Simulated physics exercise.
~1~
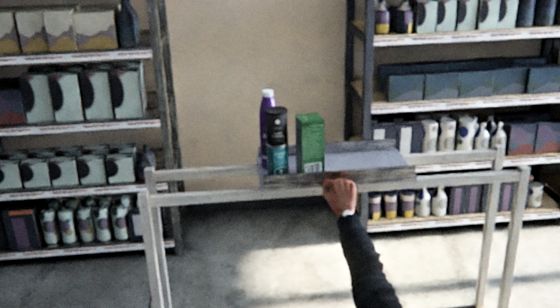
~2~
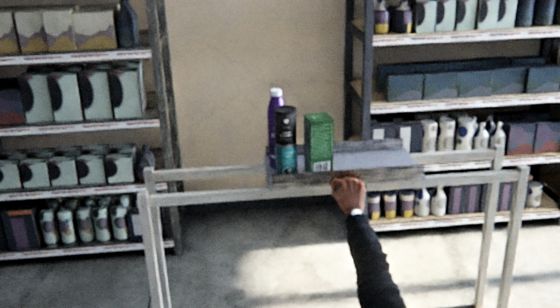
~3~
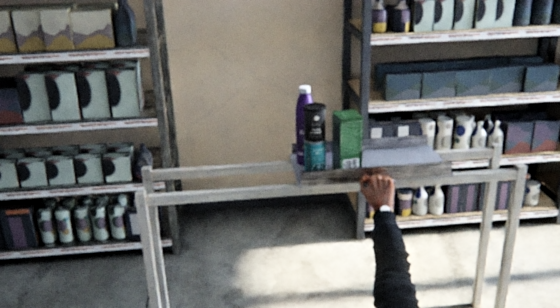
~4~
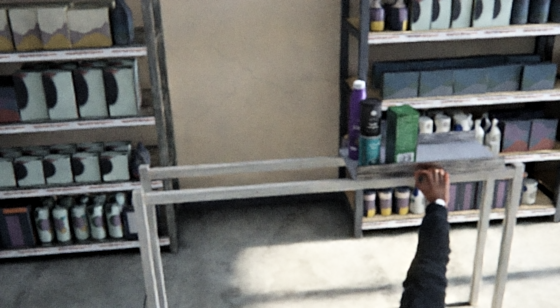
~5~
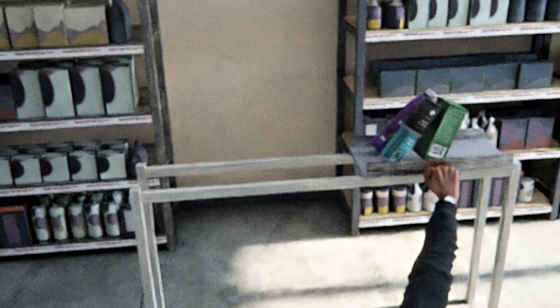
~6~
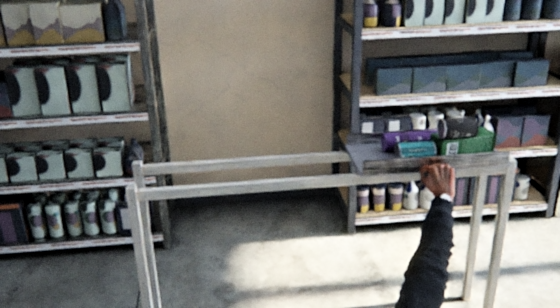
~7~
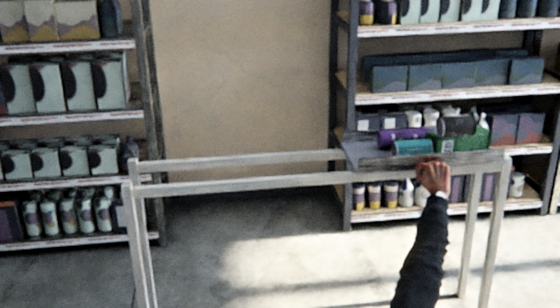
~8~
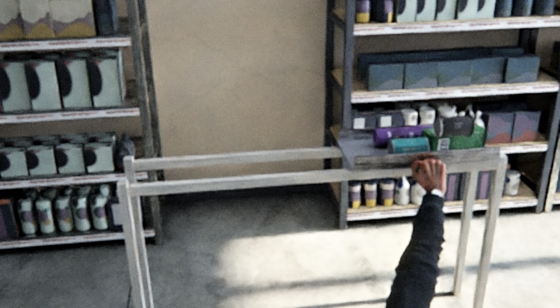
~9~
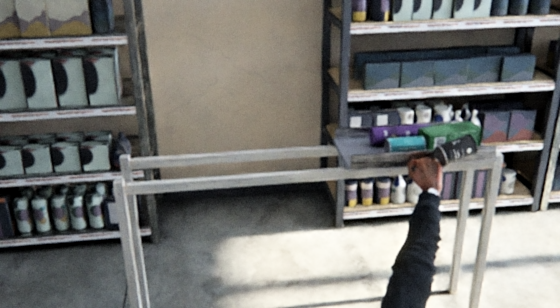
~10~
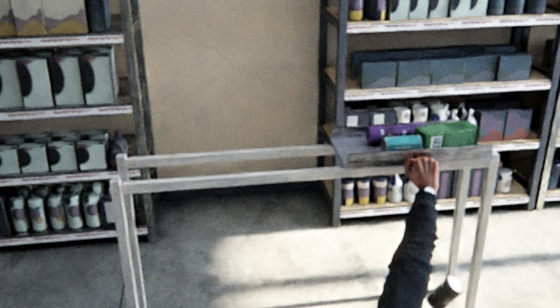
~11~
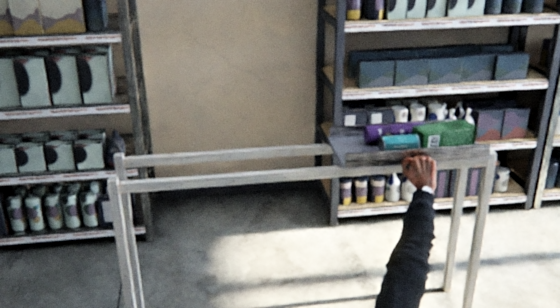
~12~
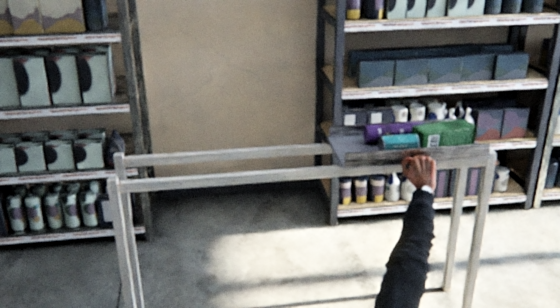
The video shows a hand sliding a tray of four upright containers rightward along a metal frame until it stops and they topple. The black one drops off the tray and falls out of sight, while the purple bottle, turquoise container and green carton remain lying on it.
